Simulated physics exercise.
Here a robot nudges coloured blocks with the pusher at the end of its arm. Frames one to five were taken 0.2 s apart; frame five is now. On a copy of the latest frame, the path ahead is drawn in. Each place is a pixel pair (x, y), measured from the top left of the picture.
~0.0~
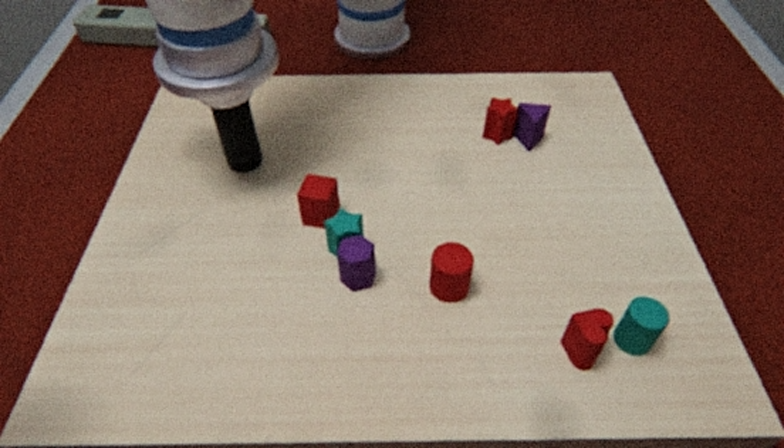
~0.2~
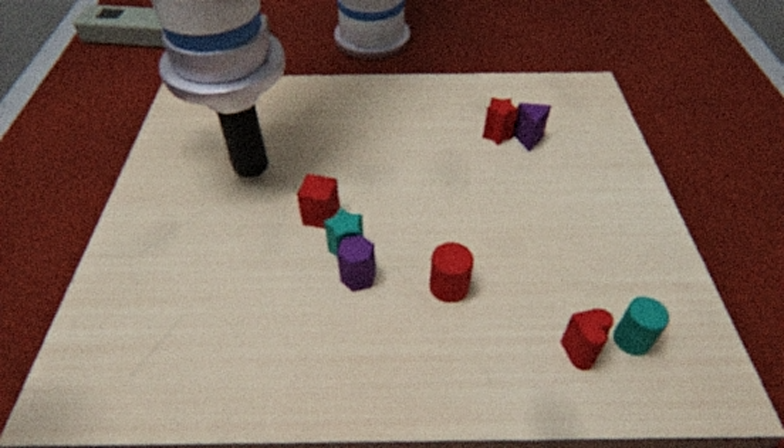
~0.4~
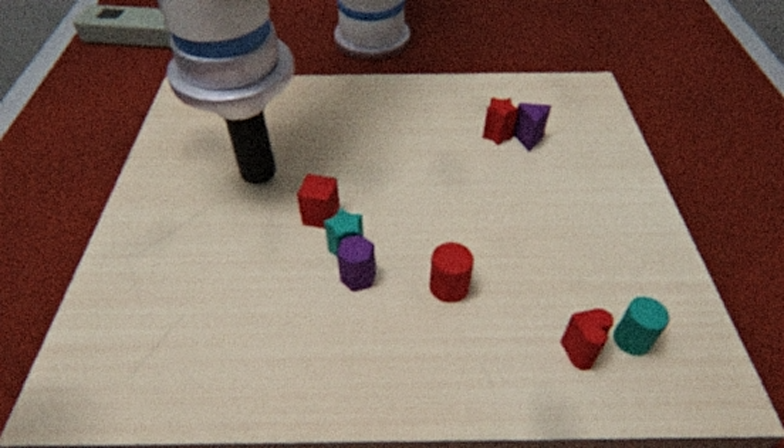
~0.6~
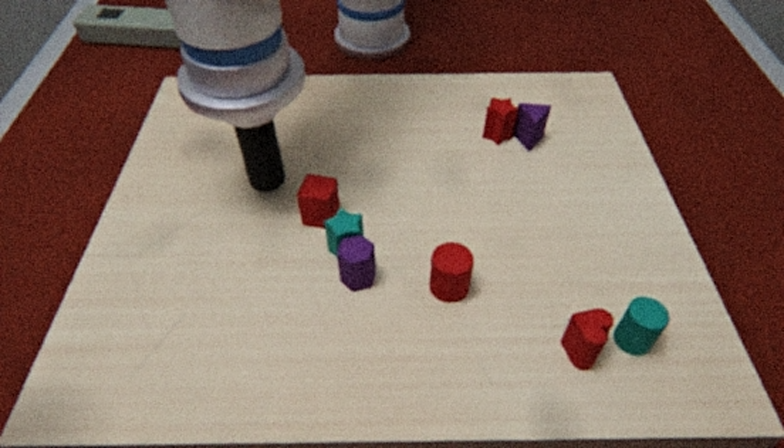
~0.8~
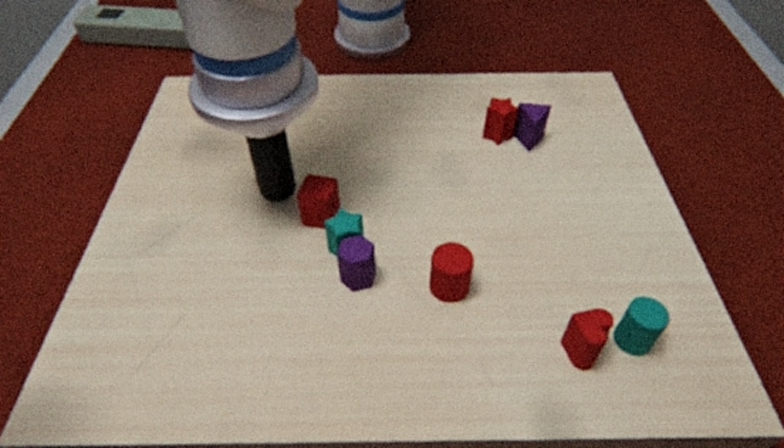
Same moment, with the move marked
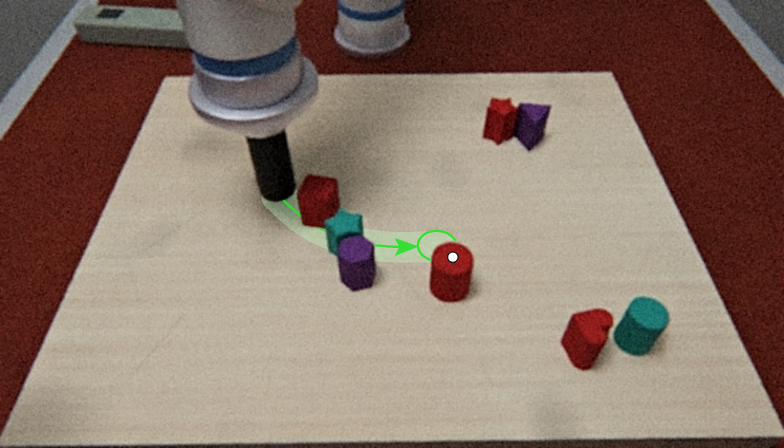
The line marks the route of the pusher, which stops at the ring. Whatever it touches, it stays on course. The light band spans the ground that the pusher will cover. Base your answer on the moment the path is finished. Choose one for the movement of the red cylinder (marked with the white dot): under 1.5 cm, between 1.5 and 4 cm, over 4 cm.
Short, under 1.5 cm.
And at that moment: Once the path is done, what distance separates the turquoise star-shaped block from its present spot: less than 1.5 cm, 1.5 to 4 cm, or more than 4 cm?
By the end of the path, it will have gone past 4 cm.
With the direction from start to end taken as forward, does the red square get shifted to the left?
I believe so.
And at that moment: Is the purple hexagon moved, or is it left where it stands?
Once the path ends, it is somewhere new.
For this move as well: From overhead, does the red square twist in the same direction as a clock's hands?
No, that is not how it ends up.
Path on the board, from (280, 197) through (318, 227) and (374, 245) to (437, 246); the dot is on the red cylinder.
One third of the way, pusher at (317, 220); red square at (351, 195), turned 20° anticlockwise.
Two thirds of the way, pusher at (375, 238); red square at (394, 192), turned 75° anticlockwise; turquoise star-shaped block at (390, 241), turned 30° clockwise; purple hexagon at (370, 266), turned 75° clockwise.
At the end, pusher at (438, 239); red square at (403, 189), turned 100° anticlockwise; turquoise star-shaped block at (399, 246), turned 55° clockwise; purple hexagon at (371, 266), turned 80° clockwise; red cylinder in place.
